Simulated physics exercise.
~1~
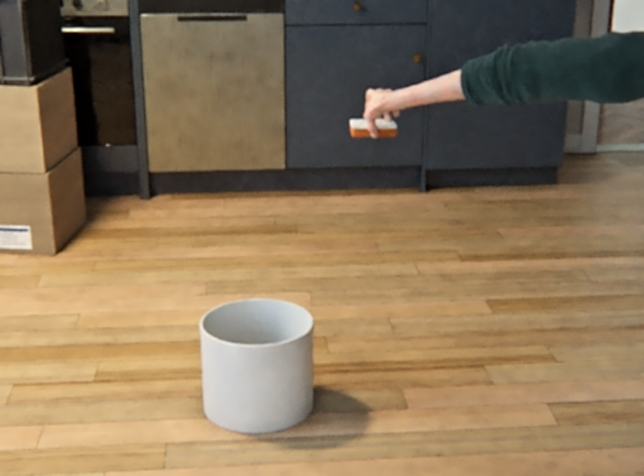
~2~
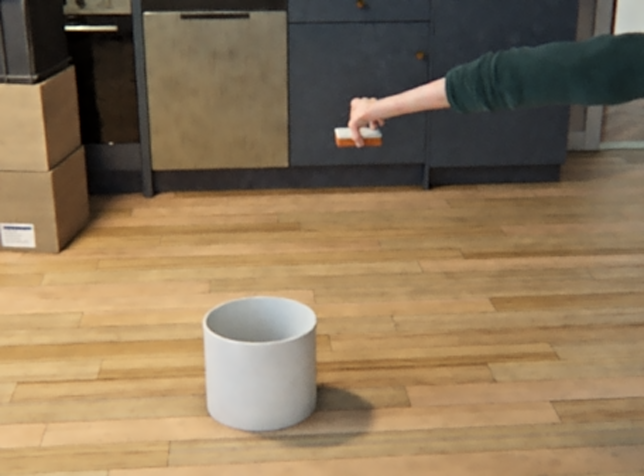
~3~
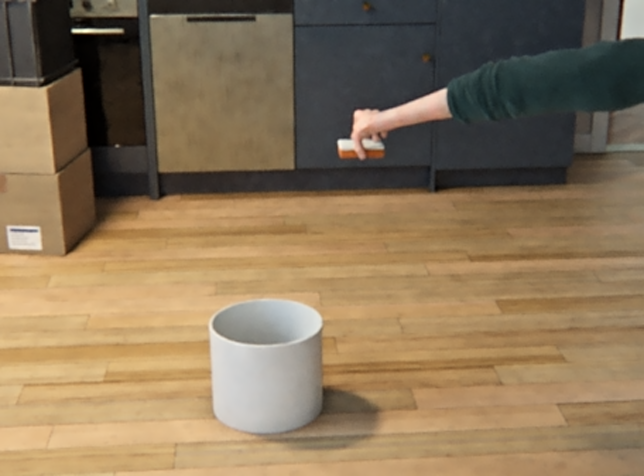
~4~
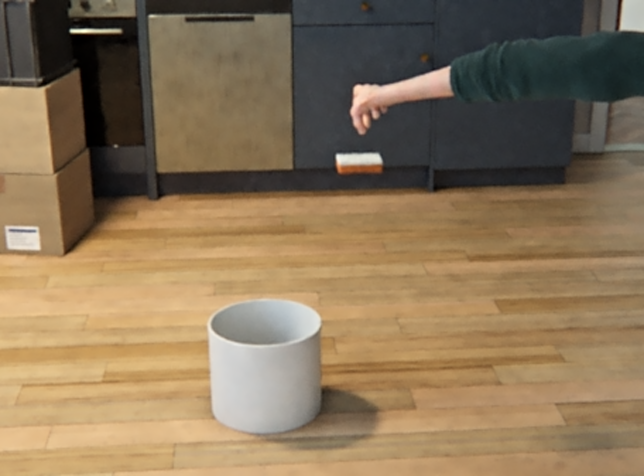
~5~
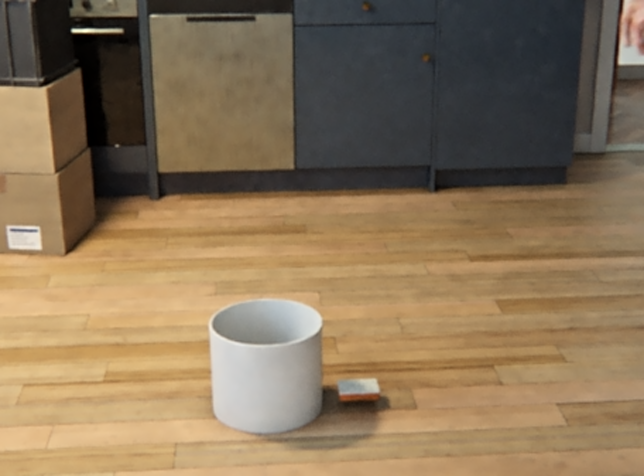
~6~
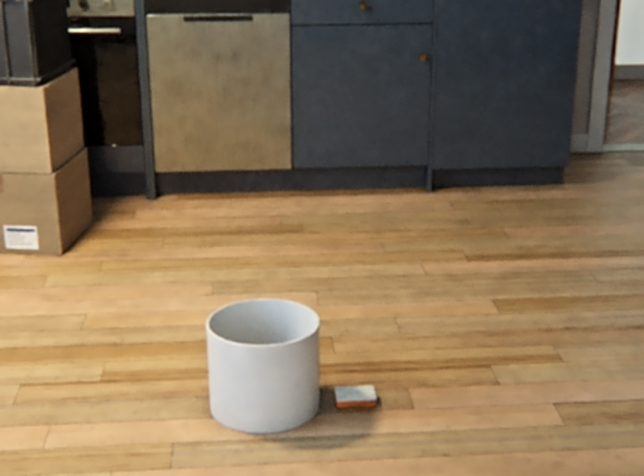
To begin with, an outstretched arm in a dark green sleeve holds an orange sponge with a pale top above a wooden floor, behind and to the right of a light grey round bin. The hand shifts slightly left and down, with dark kitchen cabinets and stacked cardboard boxes in the background. Then the fingers let go, and the sponge drops just beneath the hand. The arm withdraws to the right as the sponge falls past the bin's right side. It ends up lying on the floor beside the bin, outside it.
